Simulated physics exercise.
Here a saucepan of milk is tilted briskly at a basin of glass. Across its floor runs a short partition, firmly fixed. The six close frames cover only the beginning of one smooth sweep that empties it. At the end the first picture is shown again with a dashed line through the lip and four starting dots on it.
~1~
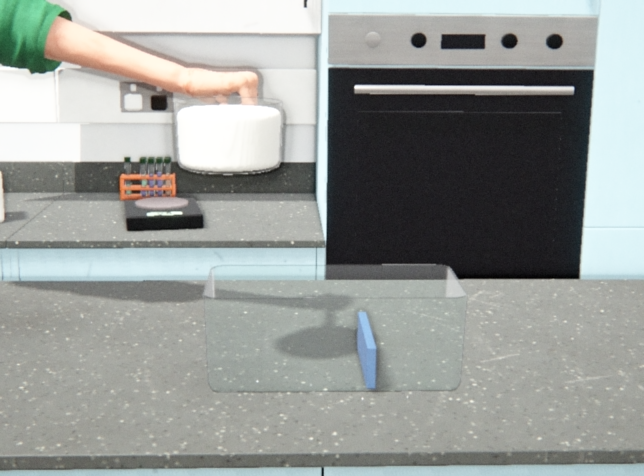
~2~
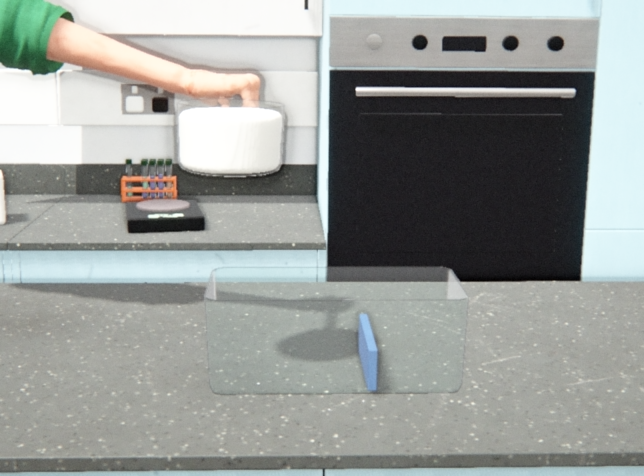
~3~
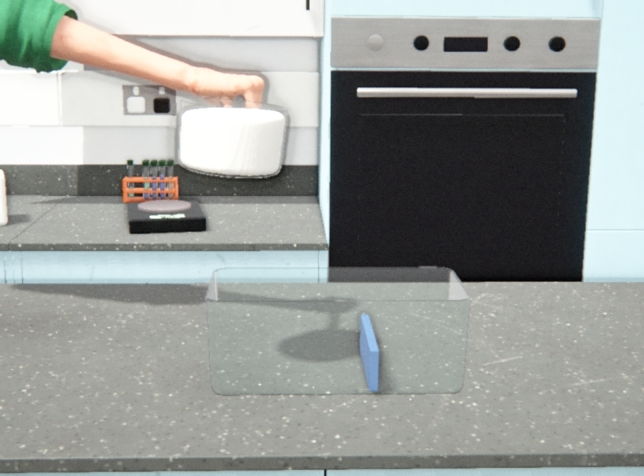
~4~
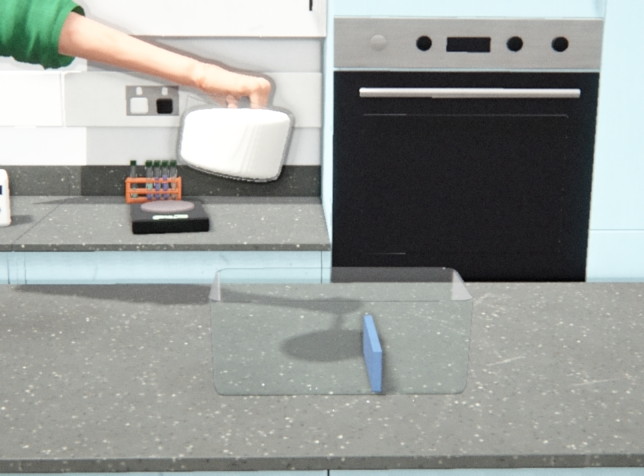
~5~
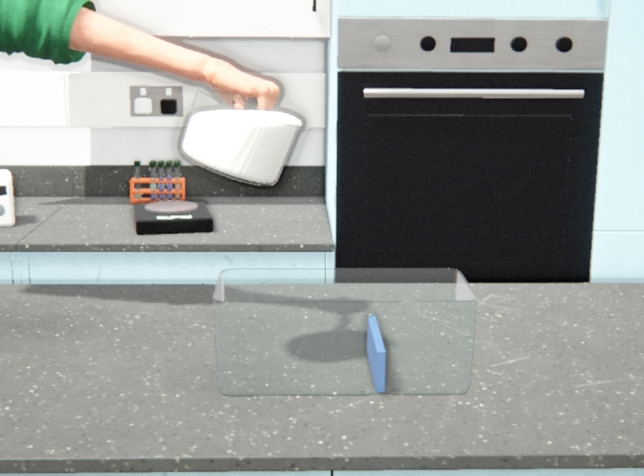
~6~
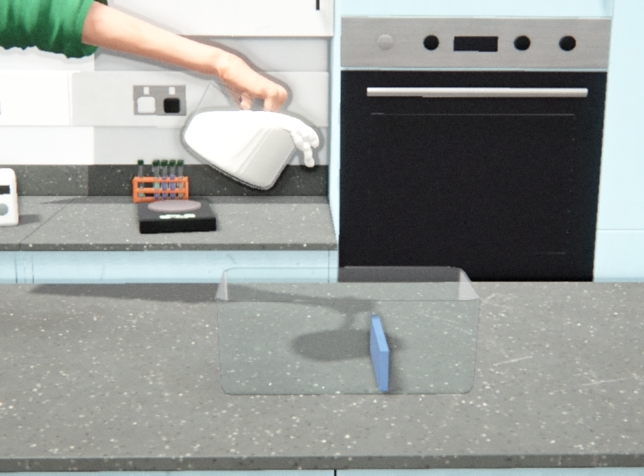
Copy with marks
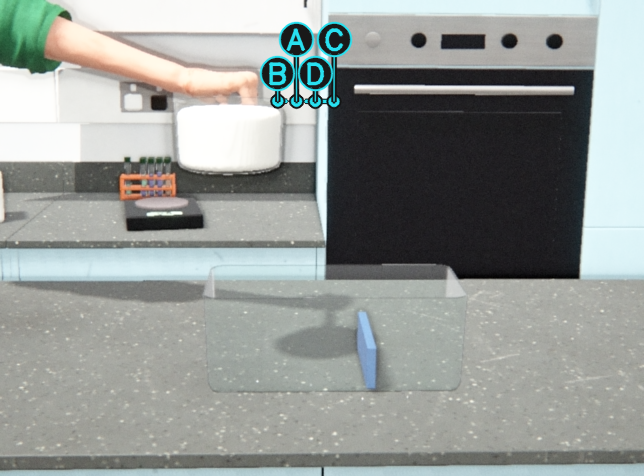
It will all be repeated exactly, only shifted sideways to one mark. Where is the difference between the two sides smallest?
A works best here.
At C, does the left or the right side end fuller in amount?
The right side.
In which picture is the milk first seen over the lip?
Picture 5.
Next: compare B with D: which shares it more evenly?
Spot D.
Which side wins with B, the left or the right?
The left side.
On the marked copy, A at (296, 101); B at (277, 101); C at (333, 101); D at (315, 101).
With A, about 52 % ends left of the wall and 47 % right of it.
With B, about 83 % ends left of the wall and 15 % right of it.
With C, about 20 % ends left of the wall and 79 % right of it.
With D, about 31 % ends left of the wall and 67 % right of it.
